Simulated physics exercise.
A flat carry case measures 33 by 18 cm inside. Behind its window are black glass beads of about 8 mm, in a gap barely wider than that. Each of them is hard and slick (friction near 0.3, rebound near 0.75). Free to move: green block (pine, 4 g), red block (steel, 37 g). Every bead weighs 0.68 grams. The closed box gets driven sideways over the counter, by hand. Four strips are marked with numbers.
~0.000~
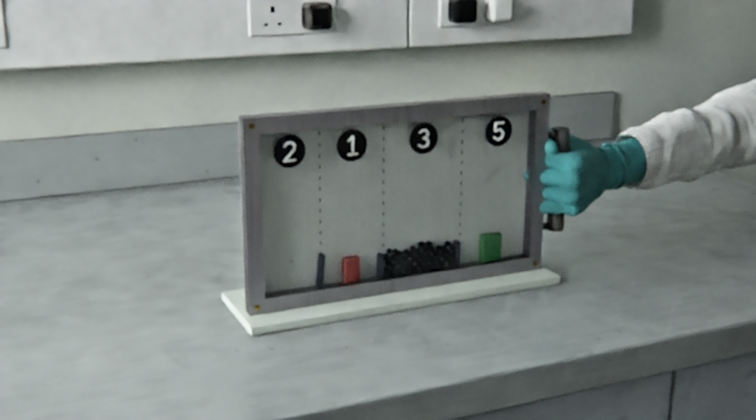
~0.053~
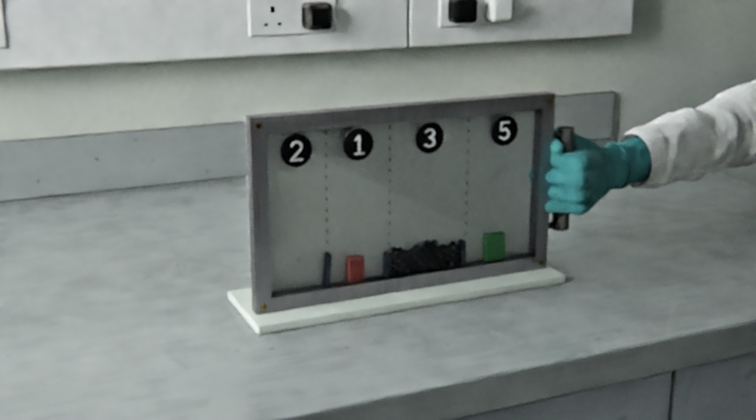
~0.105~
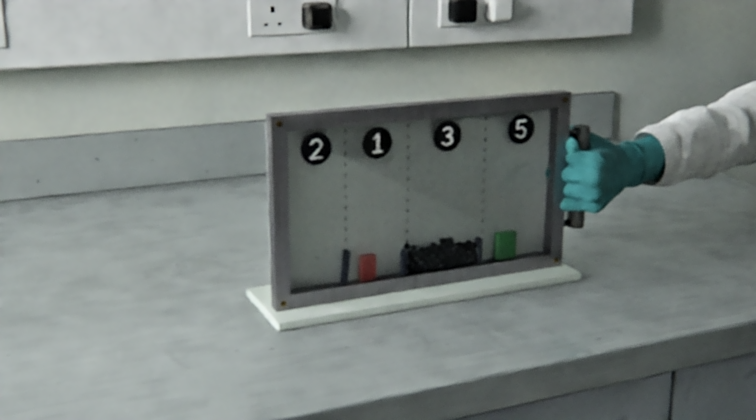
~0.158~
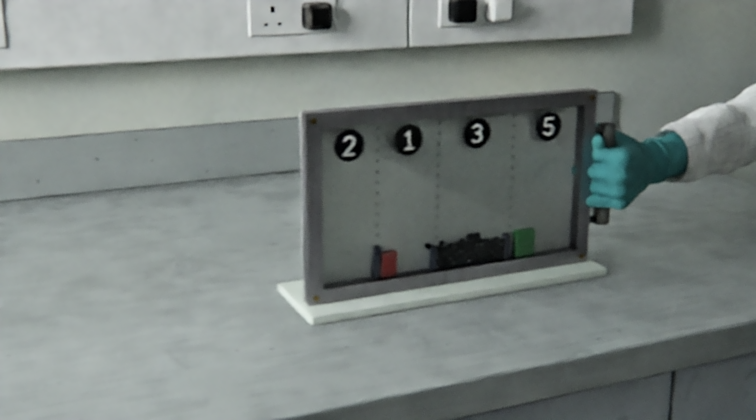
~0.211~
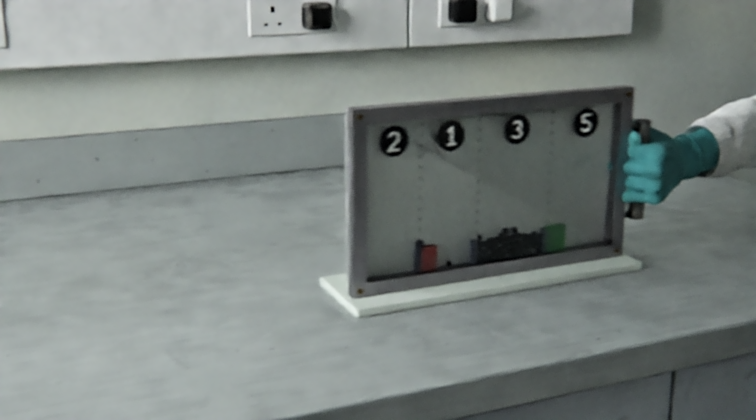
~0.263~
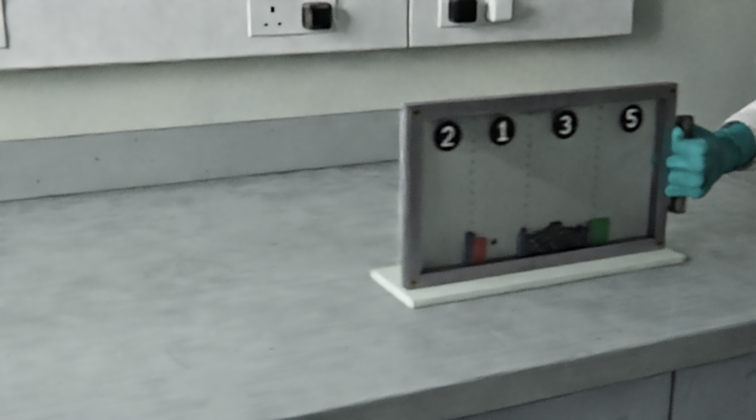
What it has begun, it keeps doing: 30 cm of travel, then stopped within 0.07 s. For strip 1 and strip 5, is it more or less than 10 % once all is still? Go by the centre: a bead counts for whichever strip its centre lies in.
No. 1: Less; no. 5: More than 10 %.
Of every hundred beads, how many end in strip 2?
Some 0 per cent.
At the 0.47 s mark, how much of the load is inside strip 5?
Around 20 percent.
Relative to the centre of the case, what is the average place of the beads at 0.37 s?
Right by about 3 cm and below by about 7 cm.
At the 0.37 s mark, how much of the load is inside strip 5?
Share: Some 5 %.
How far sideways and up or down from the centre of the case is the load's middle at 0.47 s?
The middle sits around 5 cm right and 7 cm below.
After 0.37 s, it is 30 cm to the right; the beads' middle is 3 cm right of and 7 cm below the centre; no. 1, 5 %, no. 3, 90 %, no. 5, 5 %.
After 0.47 s, it is 30 cm to the right; the beads' middle is 5 cm right of and 7 cm below the centre; no. 1, 5 %, no. 3, 75 %, no. 5, 20 %.
After 0.62 s, it is 30 cm to the right; the beads' middle is 4 cm right of and 8 cm below the centre; no. 1, 5 %, no. 3, 75 %, no. 5, 20 %.
At rest by 1.3 s, it is 30 cm to the right; no. 1, 5 %, no. 2, 0 %, no. 3, 75 %, no. 5, 20 %.
